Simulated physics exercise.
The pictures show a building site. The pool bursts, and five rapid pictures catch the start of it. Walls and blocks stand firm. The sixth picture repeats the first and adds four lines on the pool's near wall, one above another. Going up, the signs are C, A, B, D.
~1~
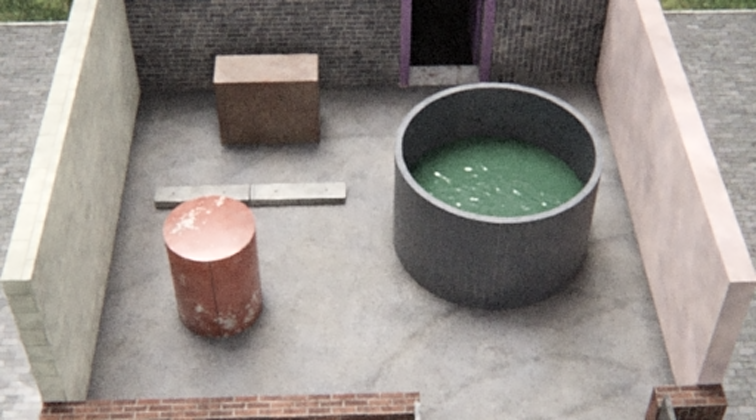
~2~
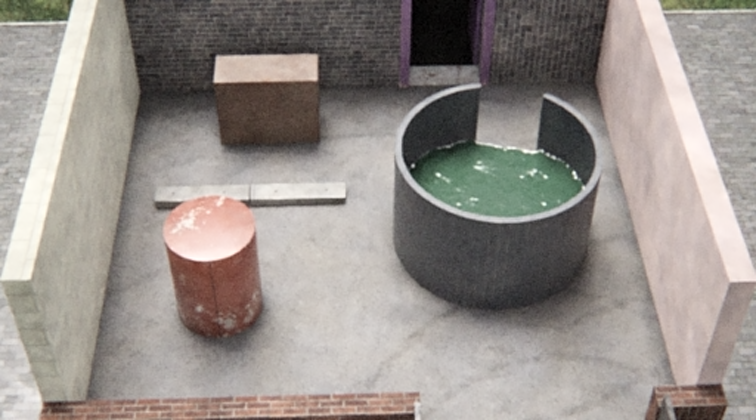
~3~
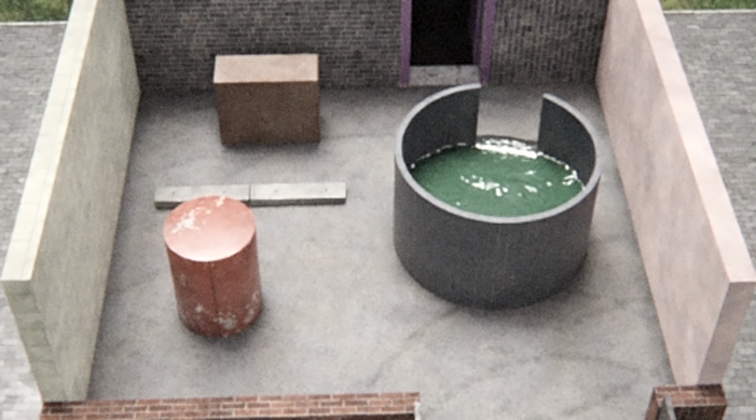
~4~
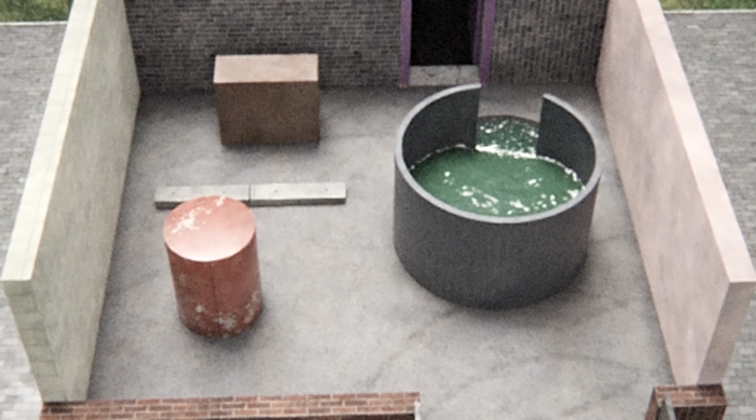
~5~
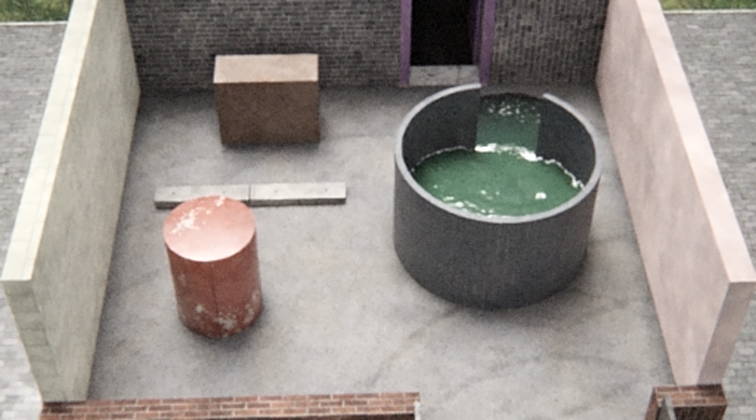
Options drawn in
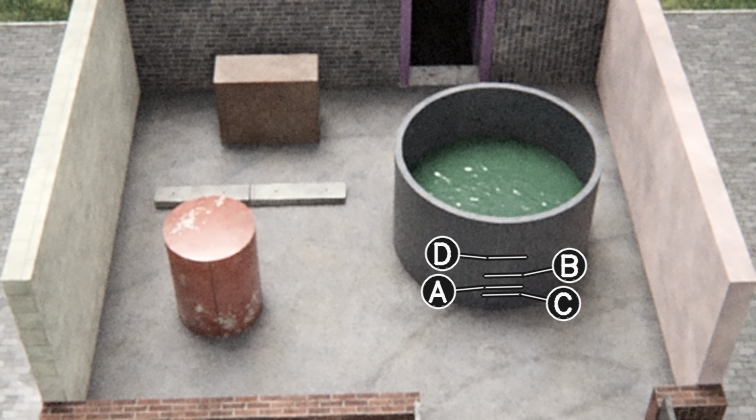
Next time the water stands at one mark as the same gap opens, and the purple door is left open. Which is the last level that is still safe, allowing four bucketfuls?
Use line A.
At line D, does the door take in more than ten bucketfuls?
Yes, it does.
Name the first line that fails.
Here it is line B.
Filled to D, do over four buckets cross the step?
Yes, that goes wrong.
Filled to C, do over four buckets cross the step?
No.
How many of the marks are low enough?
Two.
On the marked copy, A at (502, 287); B at (504, 275); C at (501, 294); D at (506, 257); from the bottom up C, A, B, D.
For line A, a bucket or two gets in.
For line B, about 10 bucketfuls get in.
For line C, nothing gets over.
For line D, dozens of bucketfuls pour in.
